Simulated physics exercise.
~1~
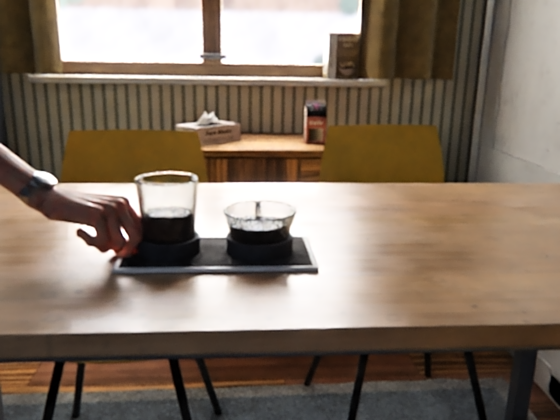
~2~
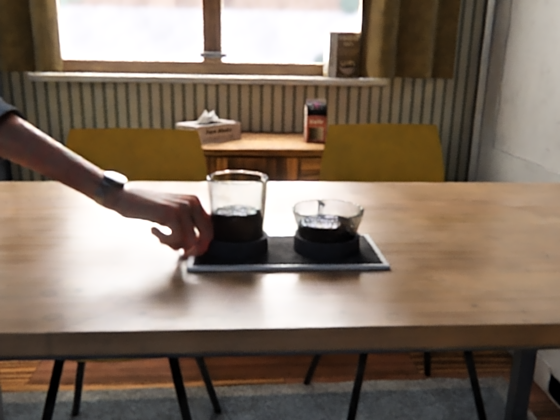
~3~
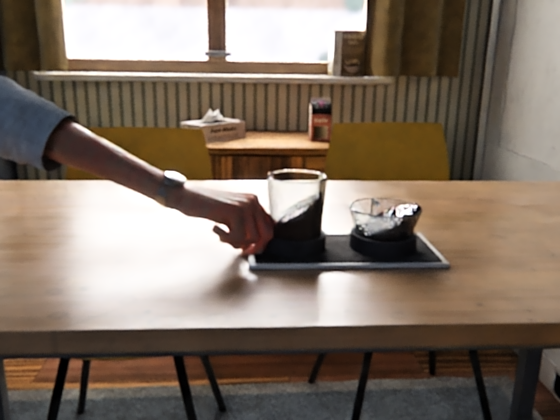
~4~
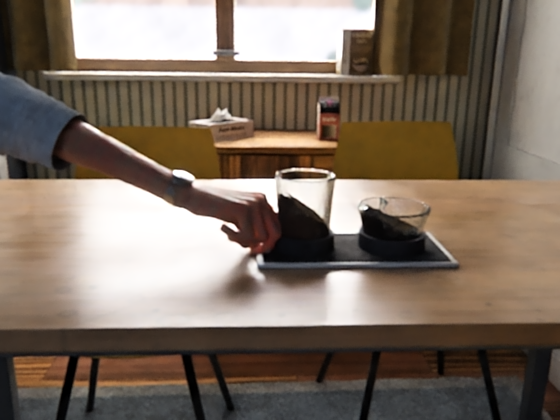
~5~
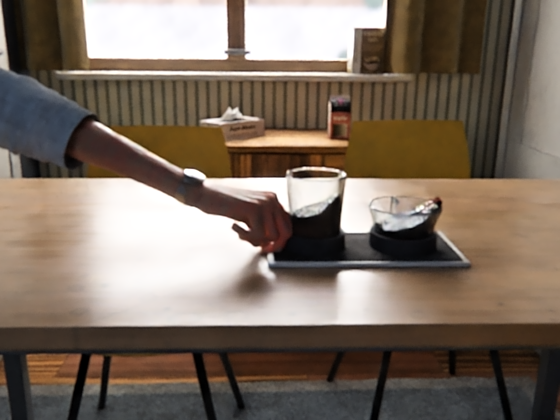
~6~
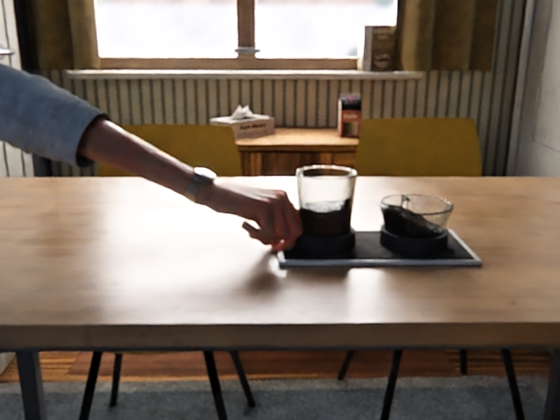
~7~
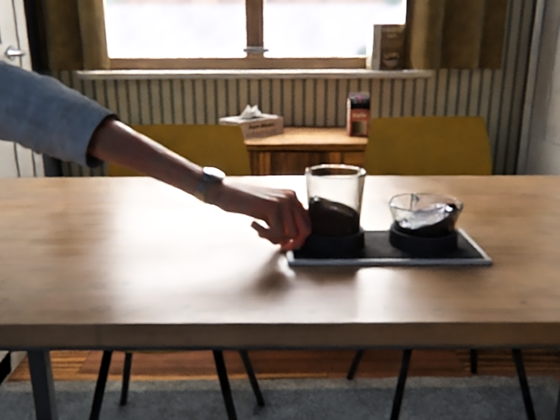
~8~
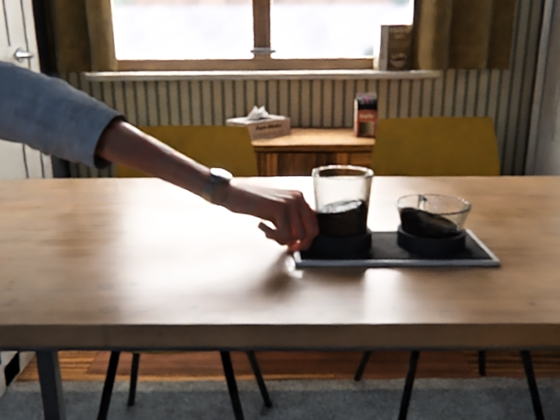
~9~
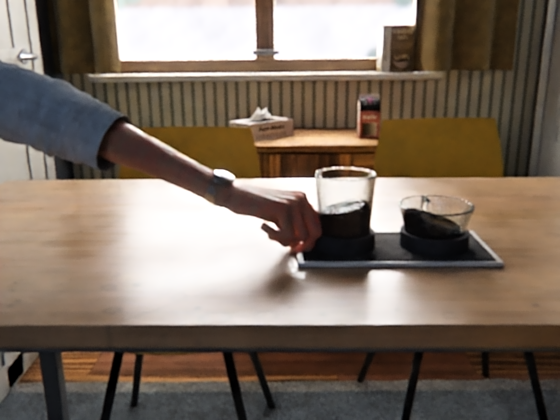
To begin with, a hand reaches in from the left beside a tray on a wooden table, where a tall glass tumbler and a lower, wider glass cup hold dark liquid in snug black holders. The hand and tray glide right together, then come to an abrupt stop. The liquid tilts steeply in both glasses, surging up to the cup's right rim, then rocks back and forth as the view pans slightly left. At the end, the tray rests with the hand still beside it, both glasses upright and the tumbler's liquid kept inside.
